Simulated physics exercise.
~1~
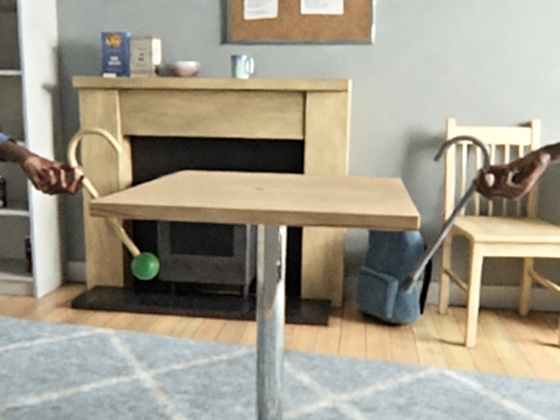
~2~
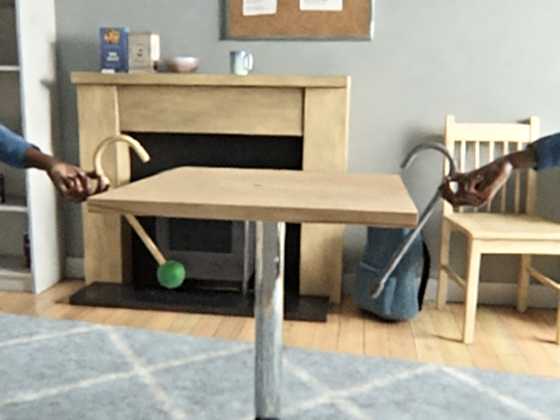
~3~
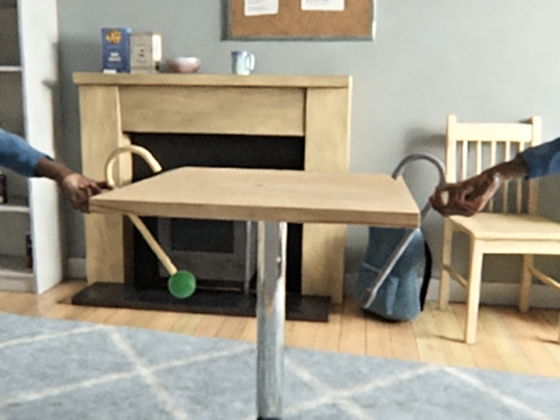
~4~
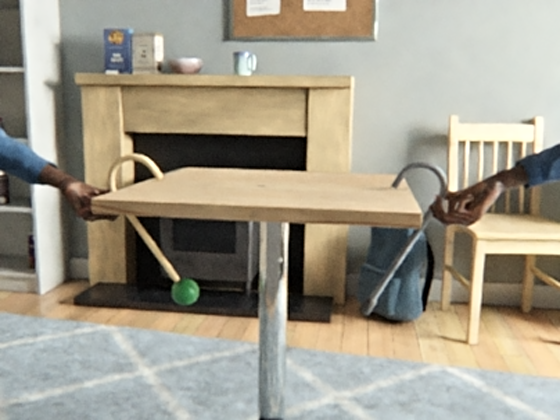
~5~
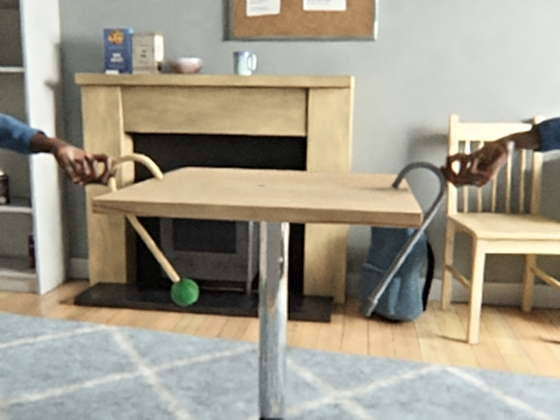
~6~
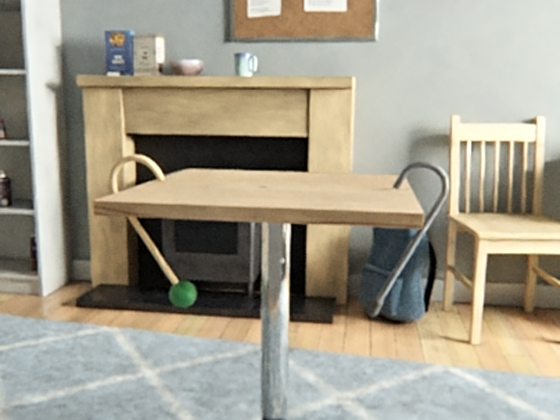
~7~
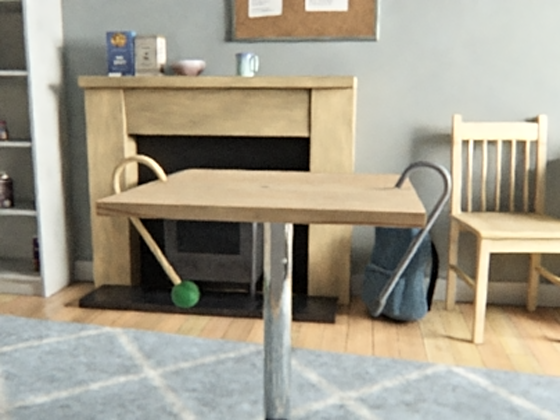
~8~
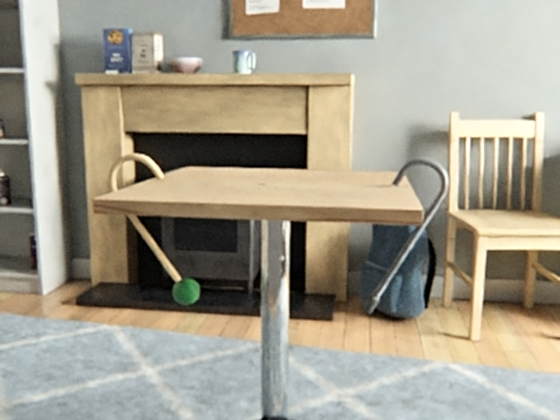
In a living room with a fireplace, a chair and a patterned rug, a small wooden table stands on a metal post. Two hands reach in from either side, the left one holding a hooked stick with a green ball-like end, the right one holding a grey cane. They bring the hooked ends inward over opposite edges of the tabletop, then lower them slightly into place. Both hands let go and draw back out of view. The green-ended ladle and the grey cane stay hanging from the table, their lower ends slanting beneath it.
